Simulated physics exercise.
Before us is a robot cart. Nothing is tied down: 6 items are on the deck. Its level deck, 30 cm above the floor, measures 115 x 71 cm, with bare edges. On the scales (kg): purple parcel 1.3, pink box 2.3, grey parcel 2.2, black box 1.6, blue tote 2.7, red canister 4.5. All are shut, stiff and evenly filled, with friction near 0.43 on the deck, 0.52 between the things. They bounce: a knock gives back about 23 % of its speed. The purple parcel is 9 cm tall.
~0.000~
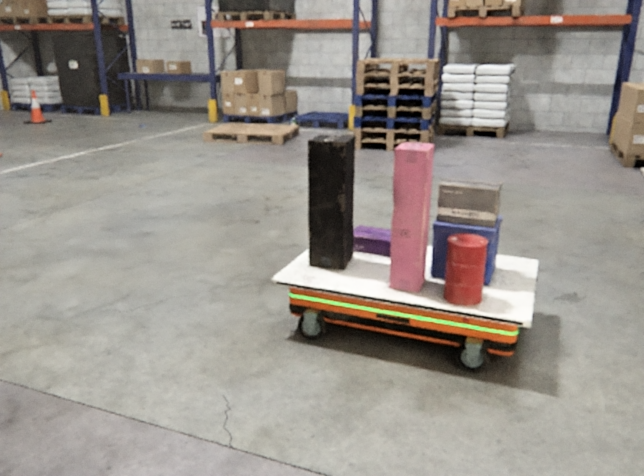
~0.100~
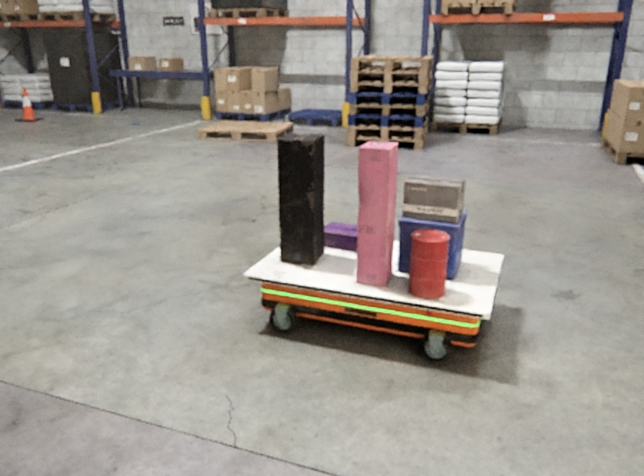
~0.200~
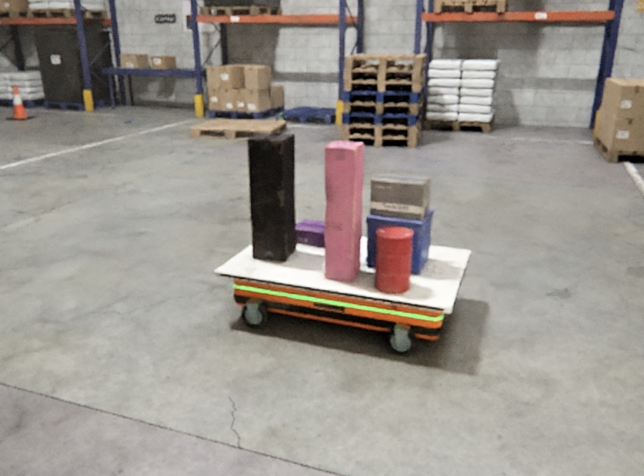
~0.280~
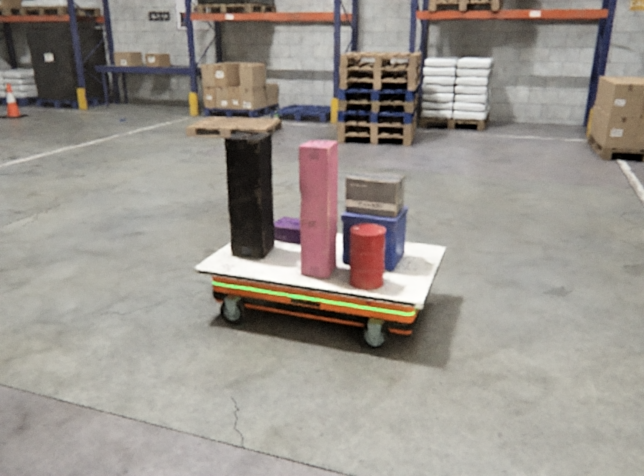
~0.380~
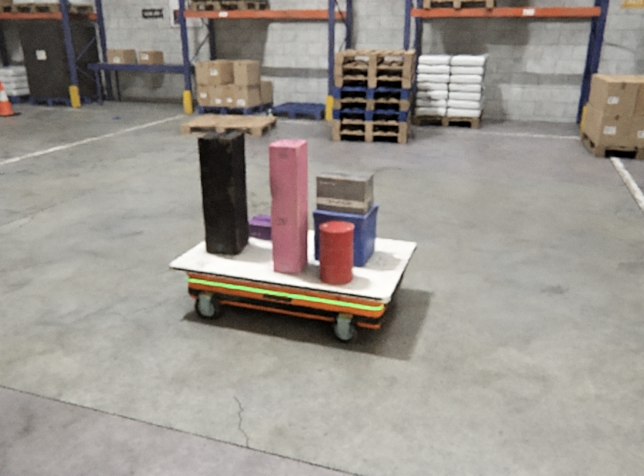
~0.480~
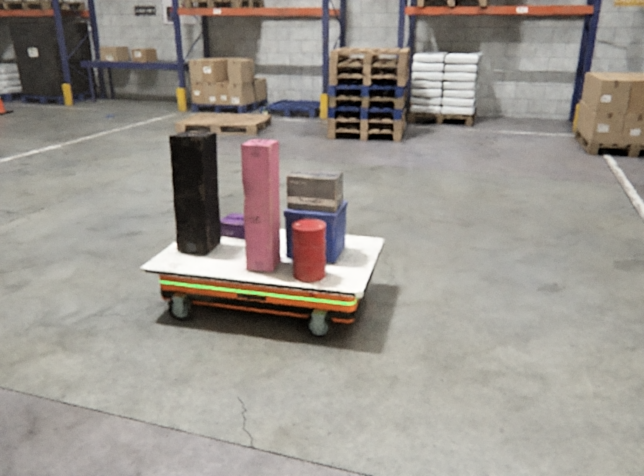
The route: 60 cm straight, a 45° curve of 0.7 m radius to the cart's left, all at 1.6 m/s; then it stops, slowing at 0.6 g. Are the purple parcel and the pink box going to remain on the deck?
The purple parcel ends off the deck, the pink box is still aboard.
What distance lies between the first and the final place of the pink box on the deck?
About 52 cm.
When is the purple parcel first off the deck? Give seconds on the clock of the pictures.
Near 0.6 s.
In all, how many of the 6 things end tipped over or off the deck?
That comes to 3.
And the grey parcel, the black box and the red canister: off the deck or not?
The grey parcel is still on the deck; the black box finishes off the deck; the red canister ends on the deck.
After 0.68 s, 109 cm covered, turned 28°; purple parcel now off the deck; pink box 18° off upright near (208, 206); black box 35° off upright.
After 0.88 s, 141 cm covered, turned 45°; black box now off the deck; pink box 49° off upright near (145, 220); grey parcel moved 2 cm.
After 0.98 s, 155 cm covered, turned 45°; pink box 70° off upright near (110, 238); grey parcel moved 2 cm.
After 1.18 s, 167 cm covered, turned 45°, stopped; pink box on its side near (64, 260); grey parcel moved 8 cm; red canister moved 7 cm.
In the end (1.7 s), off the deck, purple parcel and black box; toppled on the deck, pink box; not toppled but over 10 cm from the start, grey parcel; the other 2 under 10 cm from the start. In the last view, purple parcel near (98, 294), pink box near (54, 262).
